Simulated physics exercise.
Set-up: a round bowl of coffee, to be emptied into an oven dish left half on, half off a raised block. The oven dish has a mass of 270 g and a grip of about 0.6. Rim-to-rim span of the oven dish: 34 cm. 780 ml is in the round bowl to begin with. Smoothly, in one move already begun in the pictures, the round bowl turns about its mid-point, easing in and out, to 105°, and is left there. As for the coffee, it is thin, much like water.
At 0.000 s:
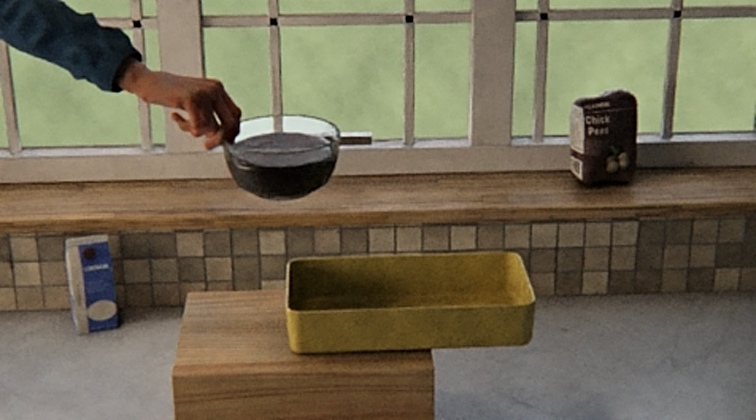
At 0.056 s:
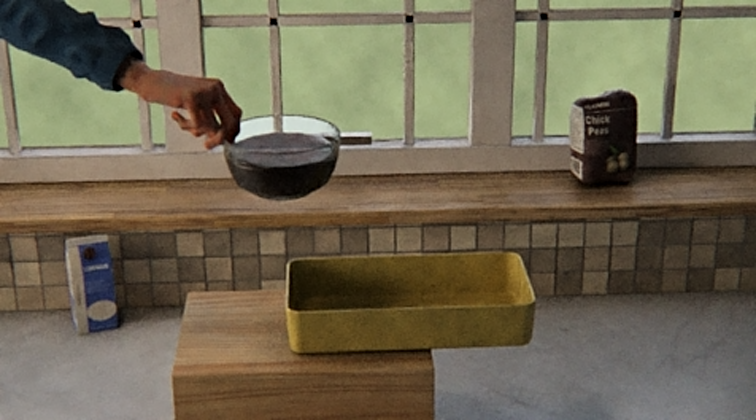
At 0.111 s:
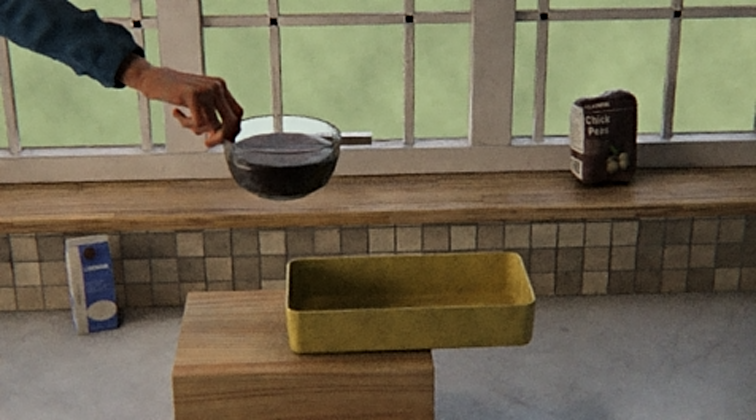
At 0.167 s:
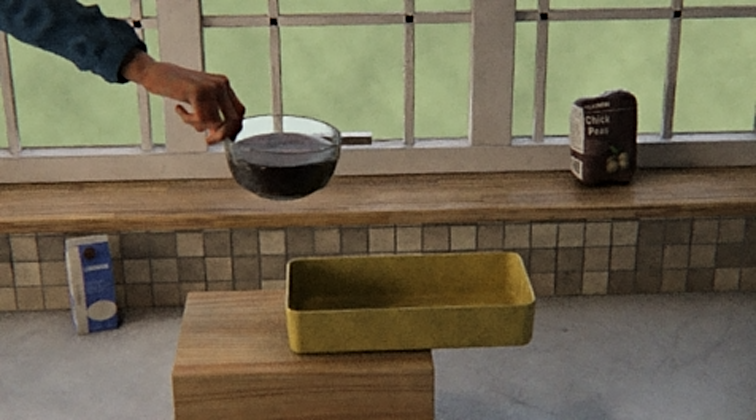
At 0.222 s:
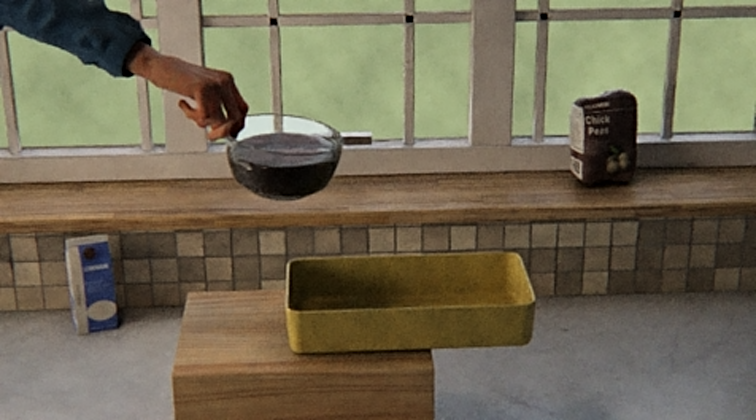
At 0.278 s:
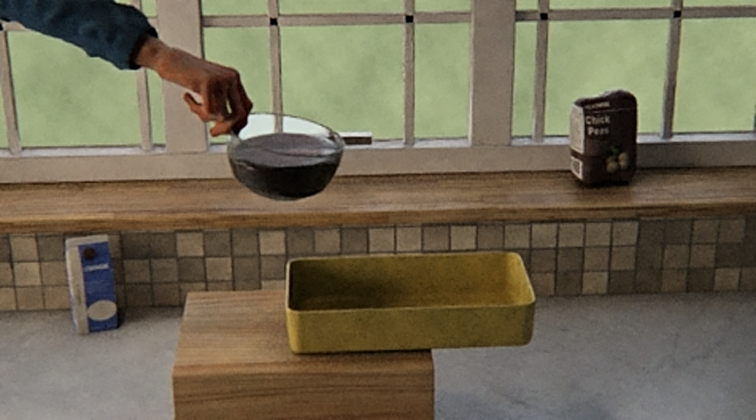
A glass bowl of dark liquid, held by a hand at the upper left, stayed almost still and then tilted slightly to the right above a yellow dish sitting partly on a wooden block.
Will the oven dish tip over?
No, it stays upright on its stand.
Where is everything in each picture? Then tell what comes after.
It leans 0°; its right rim is at (339, 134); the coffee meets the walls at (227, 149) and (336, 147); the oven dish's rim runs from (288, 286) to (527, 278); the block's edge is at (432, 369), in the first frame.
It leans 0°; its right rim is at (339, 134); the coffee meets the walls at (227, 150) and (337, 148), in the second frame.
It leans 2°; its right rim is at (340, 135); the coffee meets the walls at (227, 149) and (337, 148), in the third frame.
It leans 4°; its right rim is at (341, 138); the coffee meets the walls at (228, 149) and (337, 149), in the fourth frame.
It leans 7°; its right rim is at (342, 141); the coffee meets the walls at (229, 150) and (339, 149), in the fifth frame.
It leans 12°; its right rim is at (344, 145); the coffee meets the walls at (230, 149) and (340, 149), in the sixth frame.
Then, 0.73 s in, the tilt is 64° and 57 per cent is still to pour; the oven dish lies level with 8 per cent in it.
Then, 1.06 s in, the tilt is 97° and 6 per cent is still to pour; the oven dish lies level with 78 per cent in it.
Then, 1.41 s in, the tilt is 105° and 0 per cent is still to pour; the oven dish lies level with 98 per cent in it.
Then, 1.79 s in, the tilt is 105° and 0 per cent is still to pour; the oven dish lies level with 98 per cent in it.
Finally, the oven dish lies level with 98 per cent in it.
